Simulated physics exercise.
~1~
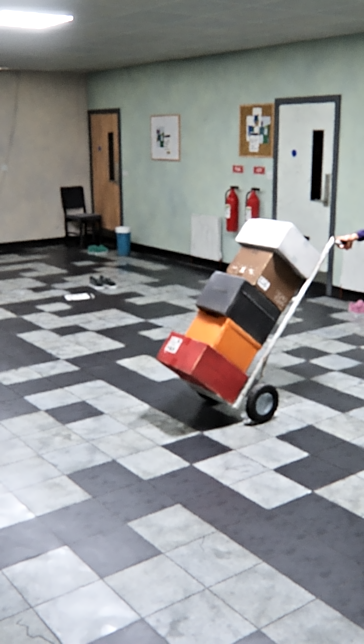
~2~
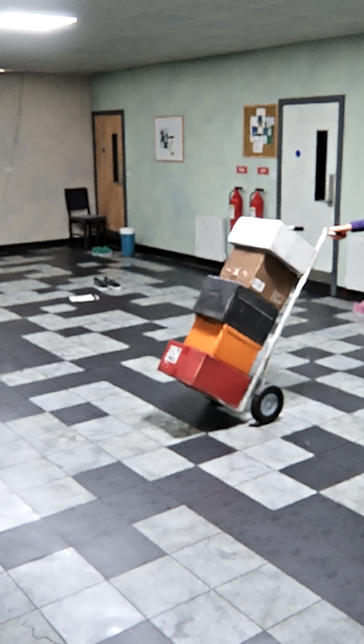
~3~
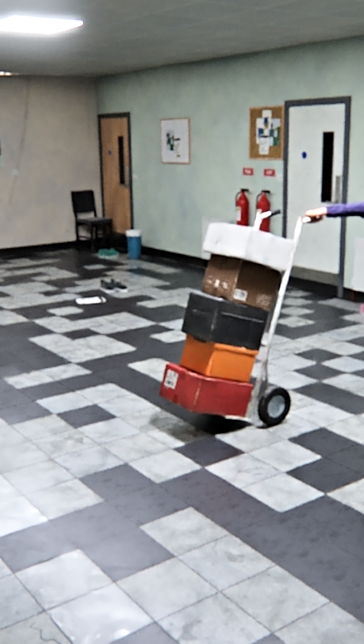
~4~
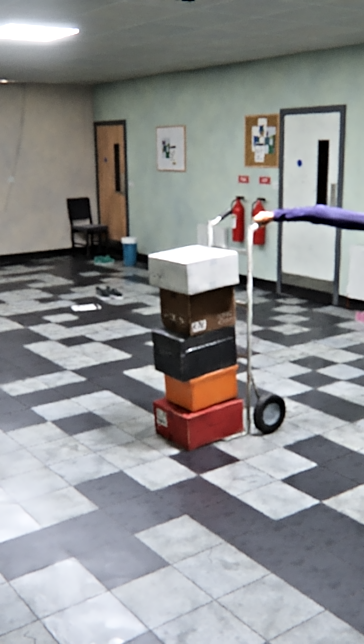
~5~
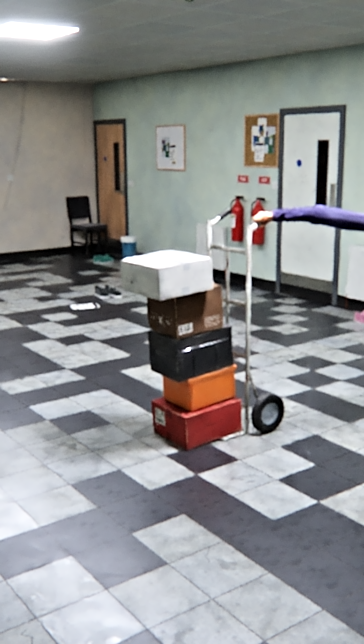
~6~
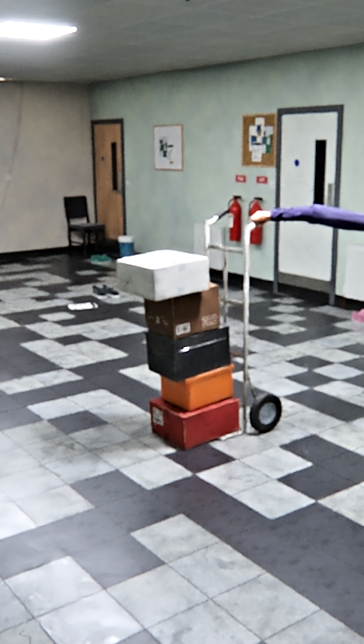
A stack of five boxes on a hand truck tilts upright, its upper boxes sliding left but staying stacked.
